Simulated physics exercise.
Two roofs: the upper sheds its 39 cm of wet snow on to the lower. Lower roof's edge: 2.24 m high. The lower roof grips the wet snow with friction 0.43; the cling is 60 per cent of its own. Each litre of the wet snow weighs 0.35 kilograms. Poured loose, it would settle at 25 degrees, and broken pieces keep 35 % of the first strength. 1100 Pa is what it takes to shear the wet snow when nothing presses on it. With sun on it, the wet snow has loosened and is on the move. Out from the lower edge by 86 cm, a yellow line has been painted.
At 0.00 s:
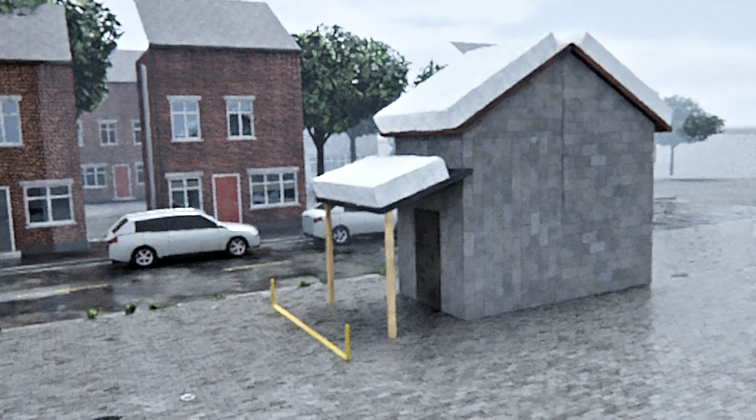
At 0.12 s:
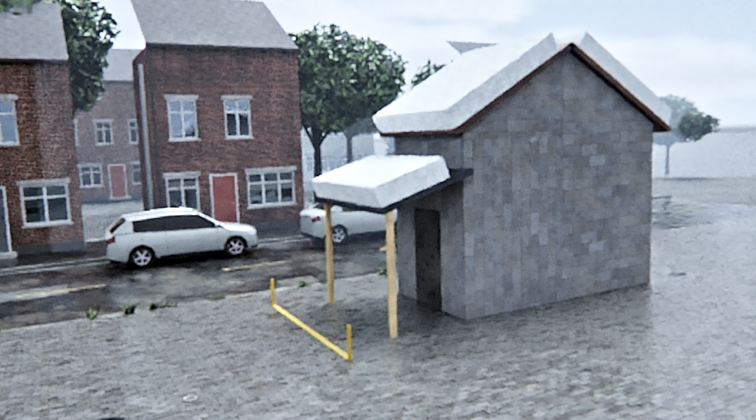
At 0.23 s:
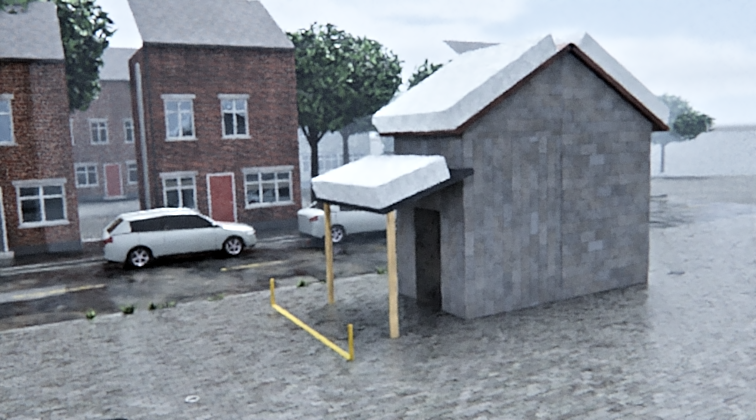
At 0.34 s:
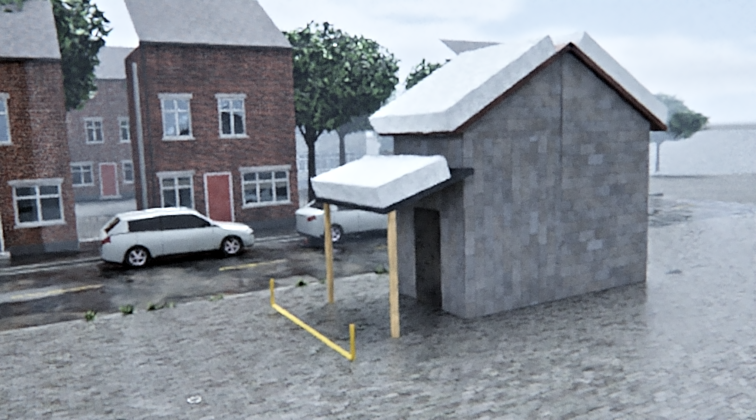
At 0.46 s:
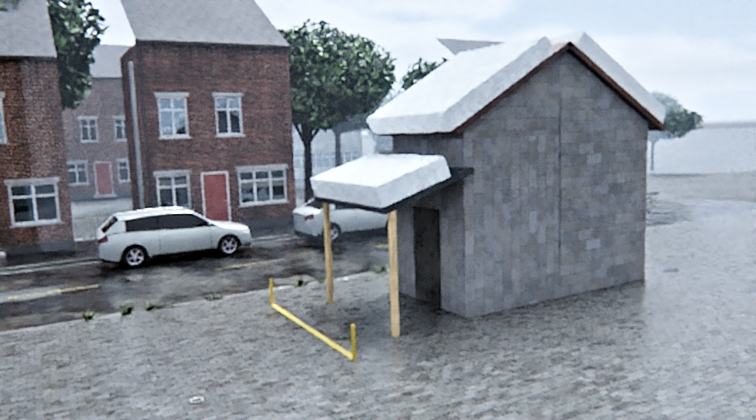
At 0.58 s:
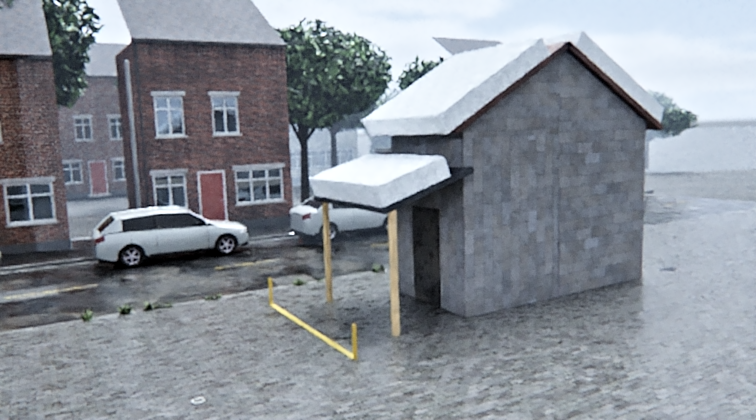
Thick white snow on the roof of a small grey block building slid very slightly down toward the lower porch roof, staying in one piece, while the parked cars and brick houses behind stayed put.
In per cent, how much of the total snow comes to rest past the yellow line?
Roughly 32 per cent.
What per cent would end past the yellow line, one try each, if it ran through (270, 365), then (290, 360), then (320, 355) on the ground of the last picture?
Respectively about 2 in a hundred, 7 in a hundred and 20 in a hundred.
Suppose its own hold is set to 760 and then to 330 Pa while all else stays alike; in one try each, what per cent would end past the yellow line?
First 40 %, second 55 %.
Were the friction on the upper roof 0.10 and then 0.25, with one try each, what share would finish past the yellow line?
Respectively 55 percent and 40 percent.
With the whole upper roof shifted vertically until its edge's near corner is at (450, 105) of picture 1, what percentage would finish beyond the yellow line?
Then about 50 %.
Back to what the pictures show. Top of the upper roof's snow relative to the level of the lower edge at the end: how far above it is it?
I'd put it at around 1.1 m up.
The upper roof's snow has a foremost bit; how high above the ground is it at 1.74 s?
2.8 m, more or less.
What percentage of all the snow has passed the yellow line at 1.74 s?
Some 0 per cent.
By 1.11 s, none is below the lower edge and 0 % is past the line.
By 1.74 s, none is below the lower edge and 0 % is past the line.
By 2.37 s, 17 % is below the lower edge and 2 % is past the line.
By 3.00 s, 45 % is below the lower edge and 22 % is past the line.
By 4.70 s, at the end, 63 % is below the lower edge and 32 % is past the line.
